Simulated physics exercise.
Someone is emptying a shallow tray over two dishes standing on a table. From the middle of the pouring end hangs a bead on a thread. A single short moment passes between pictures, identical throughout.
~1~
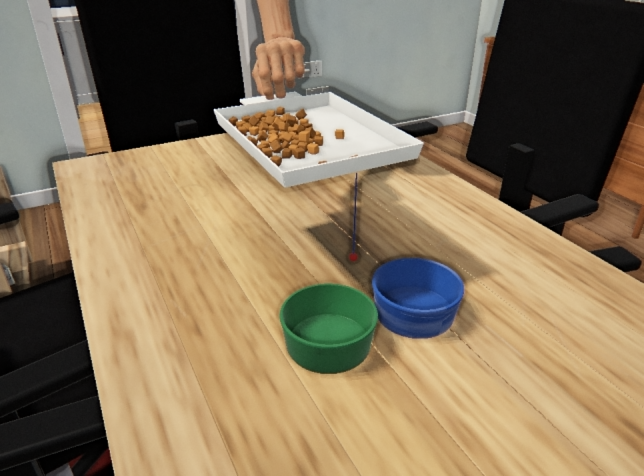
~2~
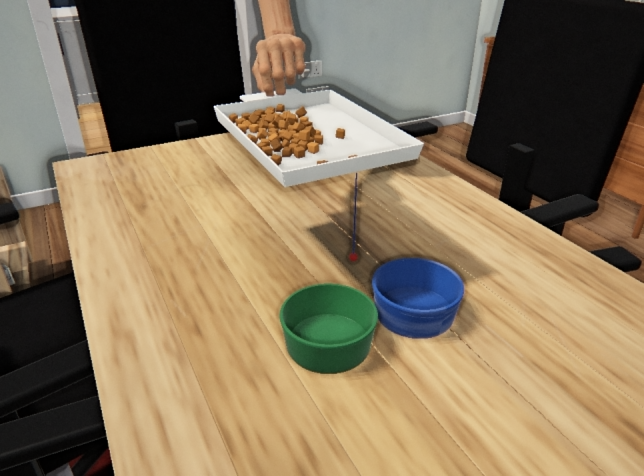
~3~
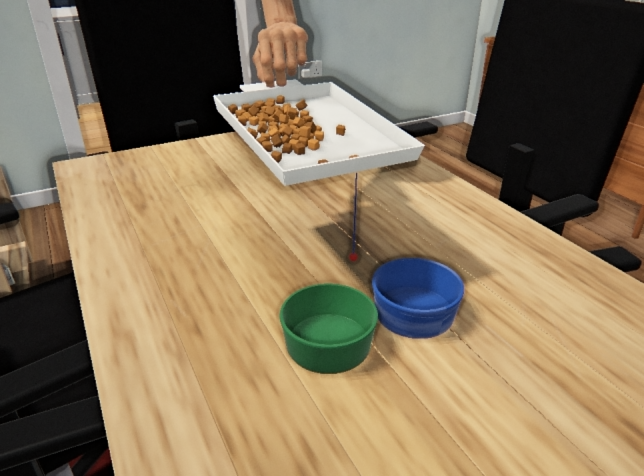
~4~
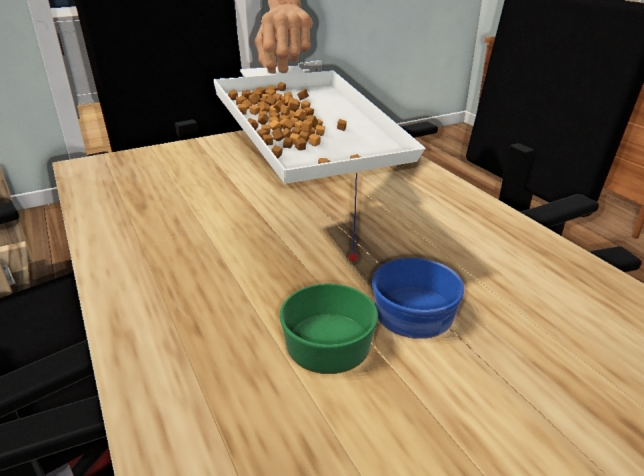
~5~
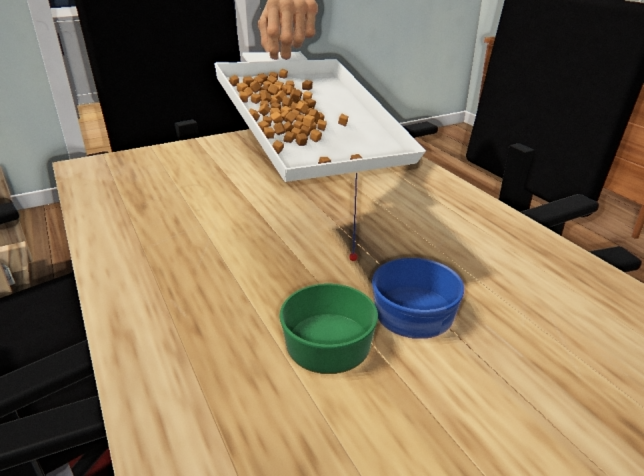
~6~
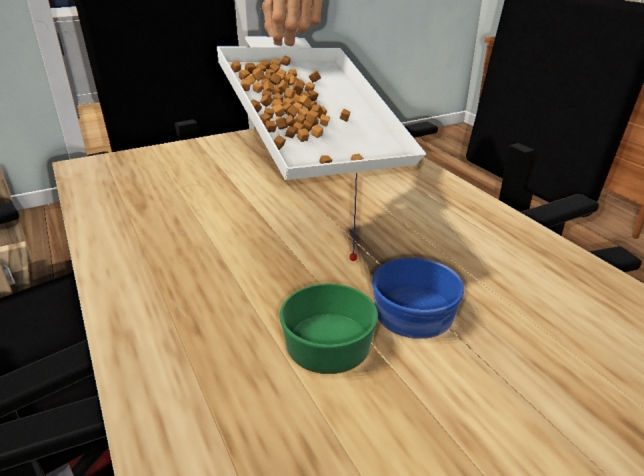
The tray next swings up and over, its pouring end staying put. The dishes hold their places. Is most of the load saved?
Between them the dishes get the bulk of it.
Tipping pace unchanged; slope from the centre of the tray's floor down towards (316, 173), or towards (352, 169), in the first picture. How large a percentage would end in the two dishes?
The first gives 60 %, the second 80 %.
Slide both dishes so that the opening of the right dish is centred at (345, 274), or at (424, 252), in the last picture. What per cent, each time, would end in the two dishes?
Around 10 % followed by around 50 %.
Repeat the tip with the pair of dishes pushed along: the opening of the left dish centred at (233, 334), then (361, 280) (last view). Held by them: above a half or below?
With the first shift the pair saves less than a half; with the second, beyond half.
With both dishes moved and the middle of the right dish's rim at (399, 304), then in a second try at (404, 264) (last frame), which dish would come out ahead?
The right of the pair the first time, the right of the pair the second.
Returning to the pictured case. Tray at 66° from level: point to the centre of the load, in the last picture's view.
The middle of the load sits near (376, 145).
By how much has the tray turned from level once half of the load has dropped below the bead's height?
It sits at roughly 120°.
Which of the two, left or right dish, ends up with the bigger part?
The one at right wins.
Just after the last frame, tray tipped steeply; almost all on the tray; just a few in the right dish; about a tenth in the air.
A moment on, tray tipped past a quarter turn; roughly two thirds on the tray; roughly a quarter in the right dish; about a tenth outside both; just a few in the air.
Further on, tray tipped past a quarter turn; about a tenth in the left dish; roughly two thirds in the right dish; roughly a third outside both.
When it is over, tray tipped past a quarter turn; about a tenth in the left dish; roughly two thirds in the right dish; roughly a third outside both.
